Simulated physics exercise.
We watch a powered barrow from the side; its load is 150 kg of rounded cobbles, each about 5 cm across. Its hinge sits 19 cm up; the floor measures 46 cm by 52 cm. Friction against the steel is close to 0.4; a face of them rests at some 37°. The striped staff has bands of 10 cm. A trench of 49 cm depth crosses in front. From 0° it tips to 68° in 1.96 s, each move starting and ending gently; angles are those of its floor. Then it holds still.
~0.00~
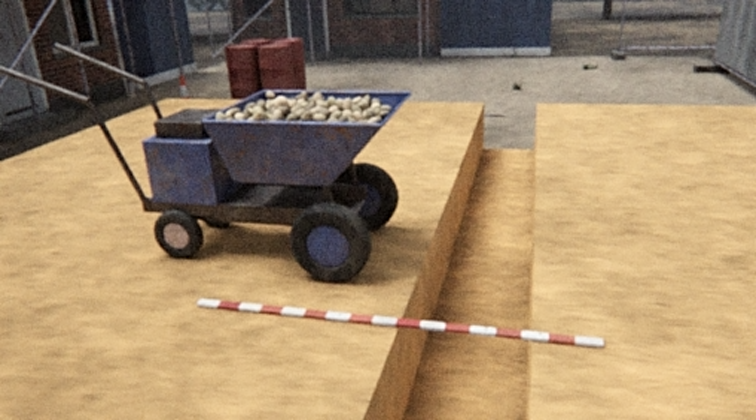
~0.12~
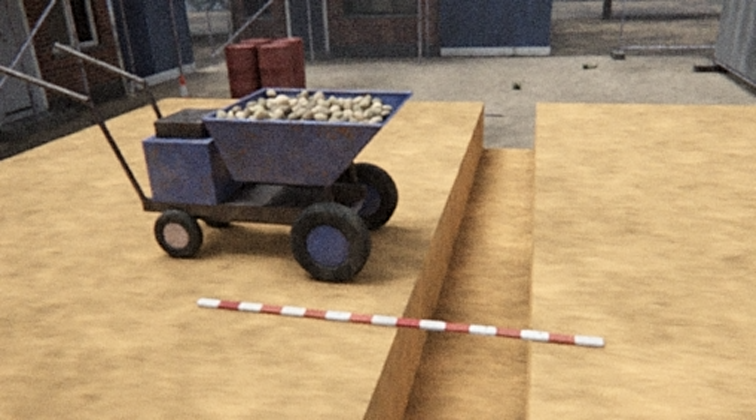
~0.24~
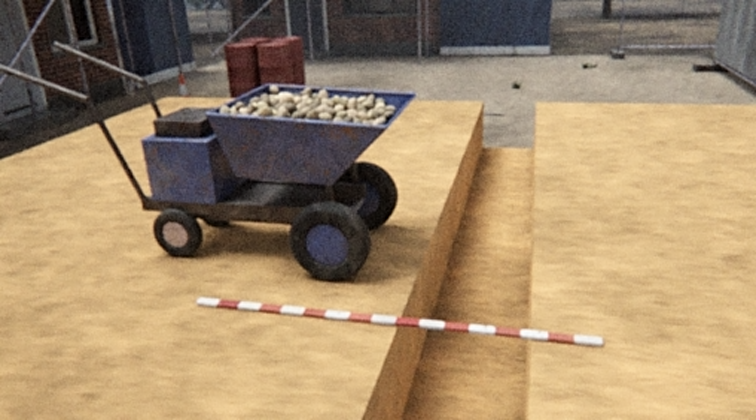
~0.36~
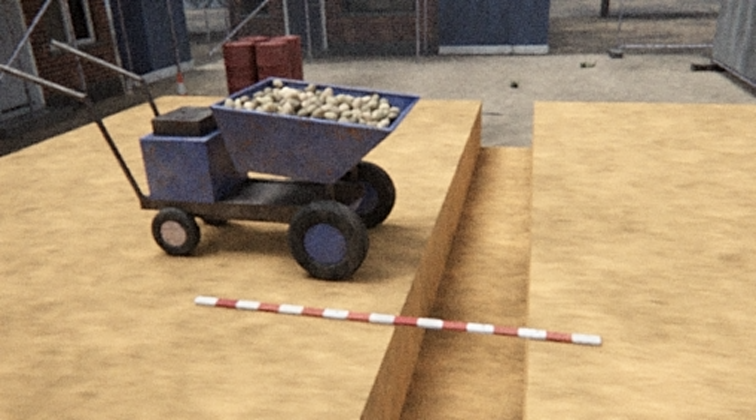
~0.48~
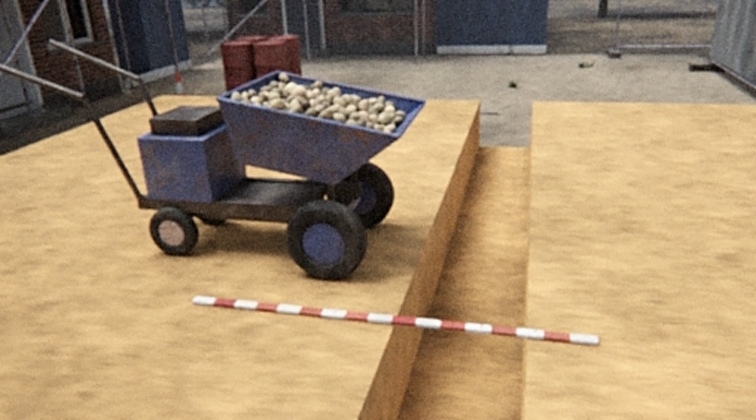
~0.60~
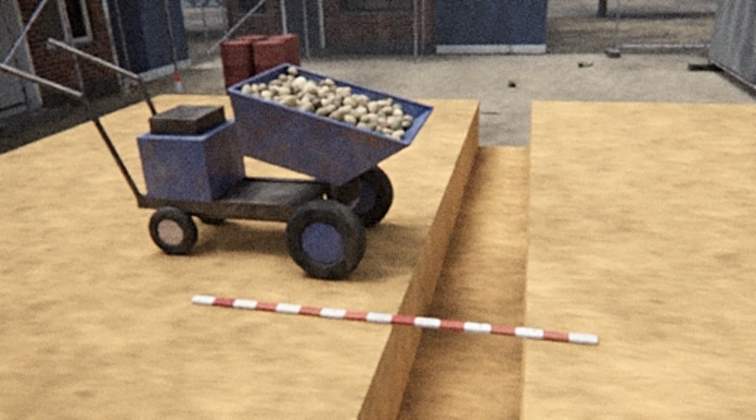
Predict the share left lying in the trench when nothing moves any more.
Close to 95 in a hundred.
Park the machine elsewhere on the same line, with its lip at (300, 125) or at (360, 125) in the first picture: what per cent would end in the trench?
First some 95, then 100 per cent.
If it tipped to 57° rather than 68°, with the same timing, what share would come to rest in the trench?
It would be near 75 per cent.
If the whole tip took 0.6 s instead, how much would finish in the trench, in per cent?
Then about 70 per cent.
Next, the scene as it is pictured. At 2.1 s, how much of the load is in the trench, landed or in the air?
Some 50 per cent.
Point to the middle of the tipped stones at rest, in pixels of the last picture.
Around (490, 333).
After 1.5 s the floor is at 57°; 96 % in the tray, 4 % in the trench; the foremost stones are at (497, 234).
After 2.1 s the floor is at 68°; 44 % in the tray, 52 % in the trench, 4 % past the trench; the foremost stones are at (581, 253).
After 2.4 s the floor is at 68°; 20 % in the tray, 75 % in the trench, 5 % past the trench; the foremost stones are at (604, 246).
After 4.4 s the floor is at 68°; 0 % in the tray, 95 % in the trench, 5 % past the trench; the foremost stones are at (605, 246).
